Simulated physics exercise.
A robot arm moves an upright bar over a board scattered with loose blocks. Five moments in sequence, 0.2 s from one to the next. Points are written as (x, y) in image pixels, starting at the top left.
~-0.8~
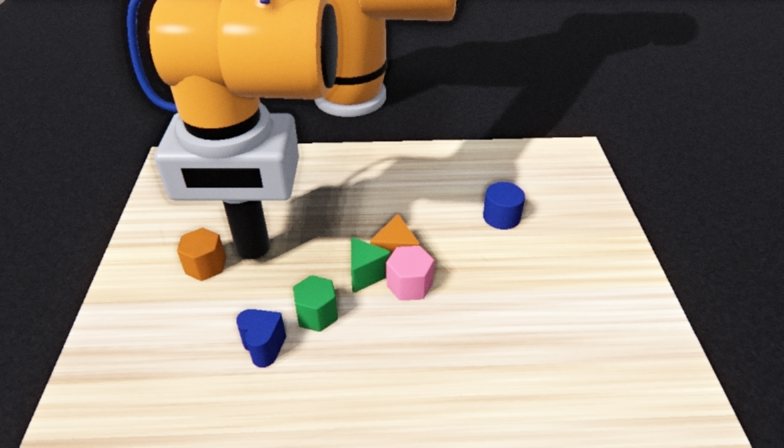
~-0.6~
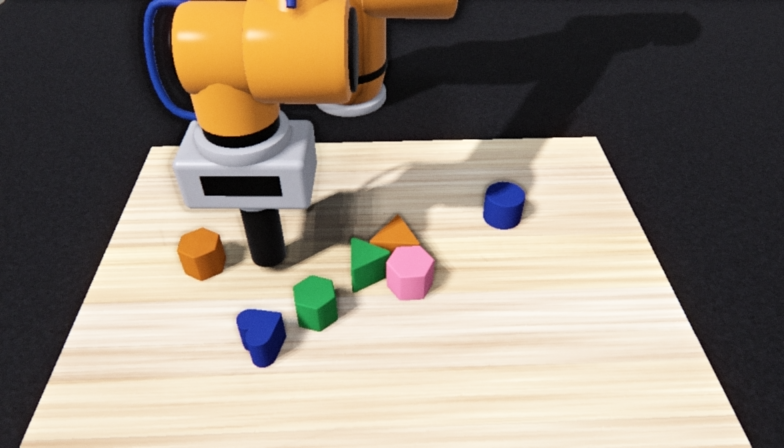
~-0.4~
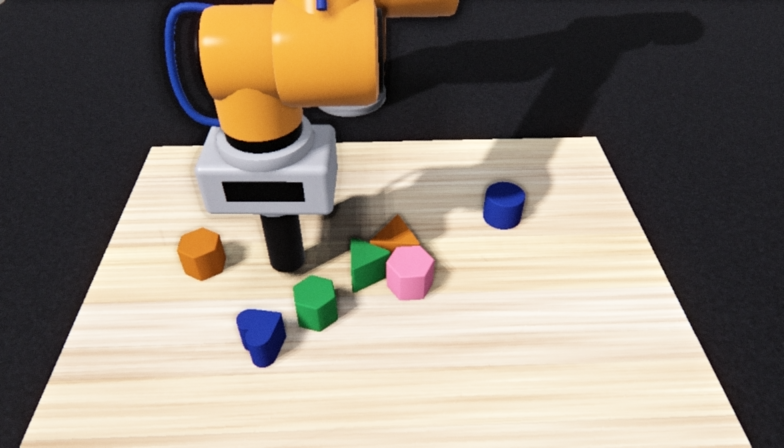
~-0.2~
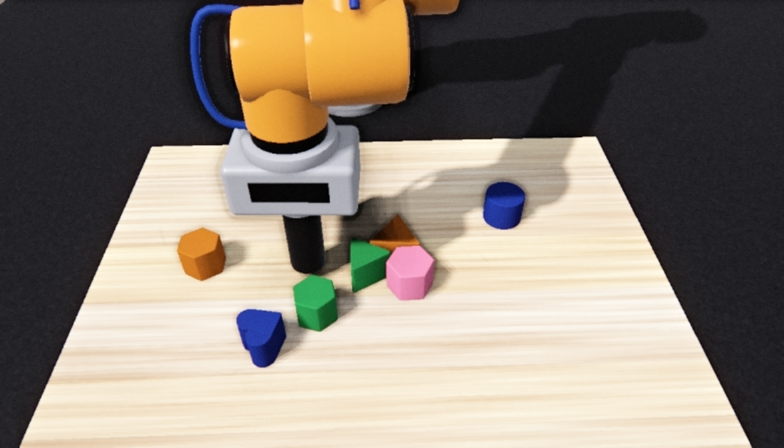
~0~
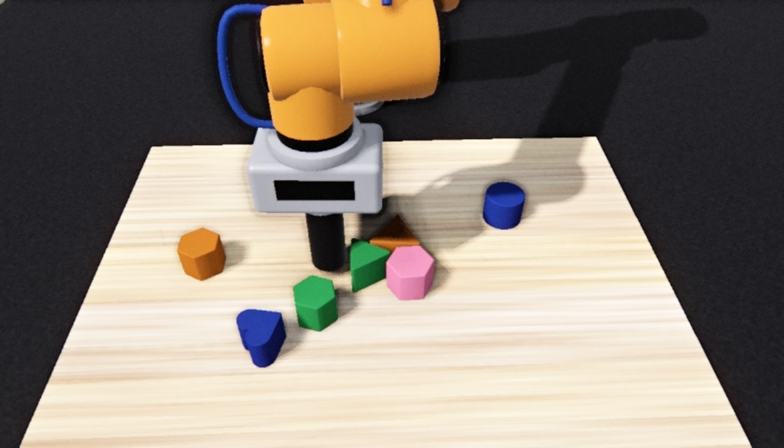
Orange robot arm sliding an upright black bar rightward over a wooden board, passing behind a green hexagon, the scattered blocks staying still.
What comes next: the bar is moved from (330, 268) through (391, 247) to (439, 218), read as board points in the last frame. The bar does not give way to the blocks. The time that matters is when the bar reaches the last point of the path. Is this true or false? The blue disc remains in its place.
Verdict: True.
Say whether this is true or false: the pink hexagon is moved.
Verdict: True.
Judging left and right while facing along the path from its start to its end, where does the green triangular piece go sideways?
It shifts to the right.
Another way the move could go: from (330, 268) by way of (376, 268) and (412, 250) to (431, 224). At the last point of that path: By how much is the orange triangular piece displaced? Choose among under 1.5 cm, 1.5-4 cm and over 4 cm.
The answer will be the long band, over 4 cm.
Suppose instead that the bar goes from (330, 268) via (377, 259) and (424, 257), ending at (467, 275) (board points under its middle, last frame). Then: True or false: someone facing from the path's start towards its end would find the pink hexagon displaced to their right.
That is true.
What follows on the original path. One third of the way, bar at (373, 245); green triangular piece at (386, 252), turned 55° clockwise; orange triangular piece at (413, 226), turned 35° clockwise; pink hexagon at (424, 267), turned 15° anticlockwise.
Two thirds of the way, bar at (409, 228); green triangular piece at (387, 252), turned 60° clockwise; orange triangular piece at (440, 221), turned 110° clockwise; pink hexagon at (424, 267), turned 15° anticlockwise.
At the end, bar at (439, 209); green triangular piece at (387, 252), turned 60° clockwise; orange triangular piece at (449, 220), turned 130° clockwise; pink hexagon at (424, 267), turned 15° anticlockwise; blue disc still.
